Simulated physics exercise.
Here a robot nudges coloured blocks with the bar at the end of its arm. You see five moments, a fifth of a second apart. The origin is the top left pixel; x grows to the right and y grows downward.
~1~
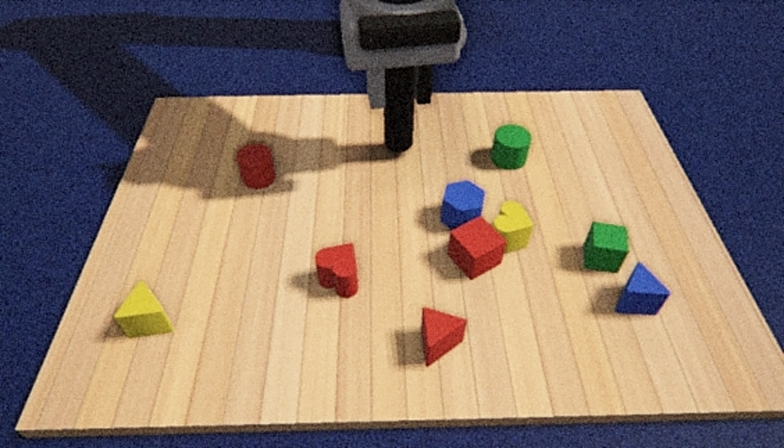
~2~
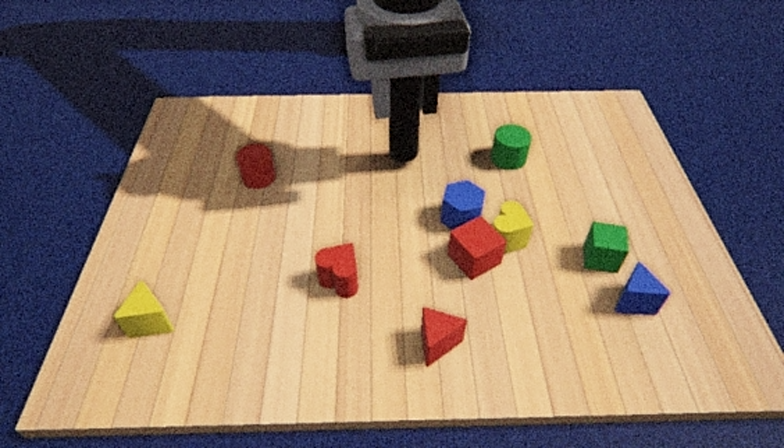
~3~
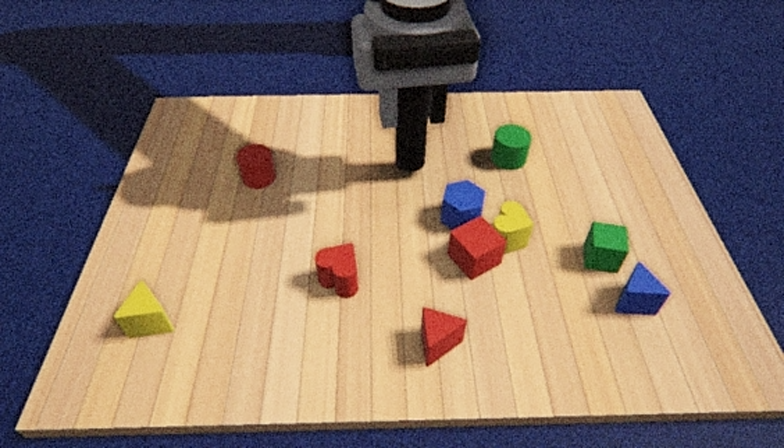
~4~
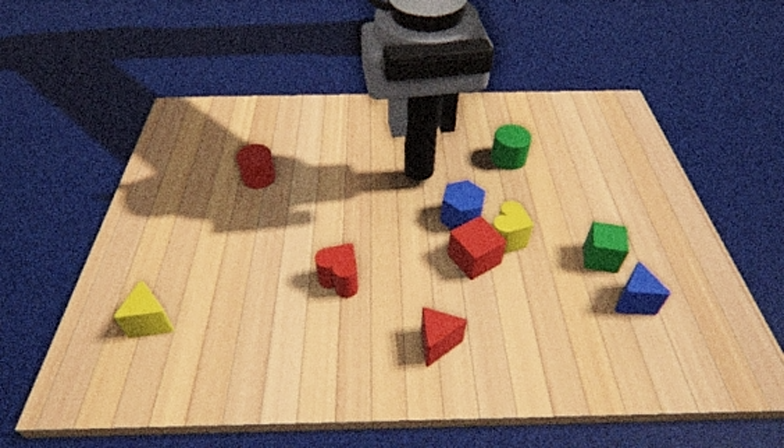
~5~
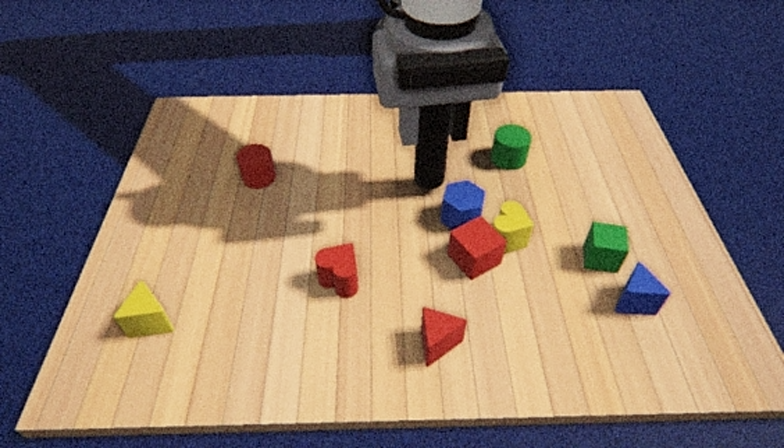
On a wooden board, a robot arm's dark bar moves slightly toward the still blue hexagon.
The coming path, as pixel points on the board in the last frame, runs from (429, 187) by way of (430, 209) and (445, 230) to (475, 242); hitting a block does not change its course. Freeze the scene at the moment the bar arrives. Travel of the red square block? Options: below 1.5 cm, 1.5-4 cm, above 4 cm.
Between 1.5 and 4 cm.
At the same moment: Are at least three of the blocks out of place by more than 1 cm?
I expect so.
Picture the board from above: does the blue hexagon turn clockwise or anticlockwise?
Spins counterclockwise.
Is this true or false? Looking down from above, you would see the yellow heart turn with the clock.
True - the claim holds.
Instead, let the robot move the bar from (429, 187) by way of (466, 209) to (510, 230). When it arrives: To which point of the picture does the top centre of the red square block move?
That would be at about pixel (488, 262).
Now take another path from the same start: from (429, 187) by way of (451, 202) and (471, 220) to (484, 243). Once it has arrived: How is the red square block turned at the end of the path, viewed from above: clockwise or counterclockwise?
Verdict: Clockwise.
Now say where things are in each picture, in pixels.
The first picture shows tip of the bar (399, 143), middles of tops, blue hexagon (464, 195), red square block (478, 236), yellow heart (513, 217).
The second picture shows bar (404, 153), nothing pushed.
The third picture shows bar (410, 162), nothing pushed.
The fourth picture shows bar (419, 171), nothing pushed.
The fifth picture shows bar (429, 179), blue hexagon (464, 195), red square block (478, 236), yellow heart (513, 217).
The first path, step by step. One third of the way, bar (430, 202); blue hexagon (467, 196).
Two thirds of the way, bar (447, 222); blue hexagon (484, 201), turned 30° anticlockwise; yellow heart (516, 217), turned 15° clockwise.
At the end, bar (477, 234); blue hexagon (504, 200), turned 60° anticlockwise; red square block (493, 248), turned 30° clockwise; yellow heart (530, 220), turned 25° clockwise.
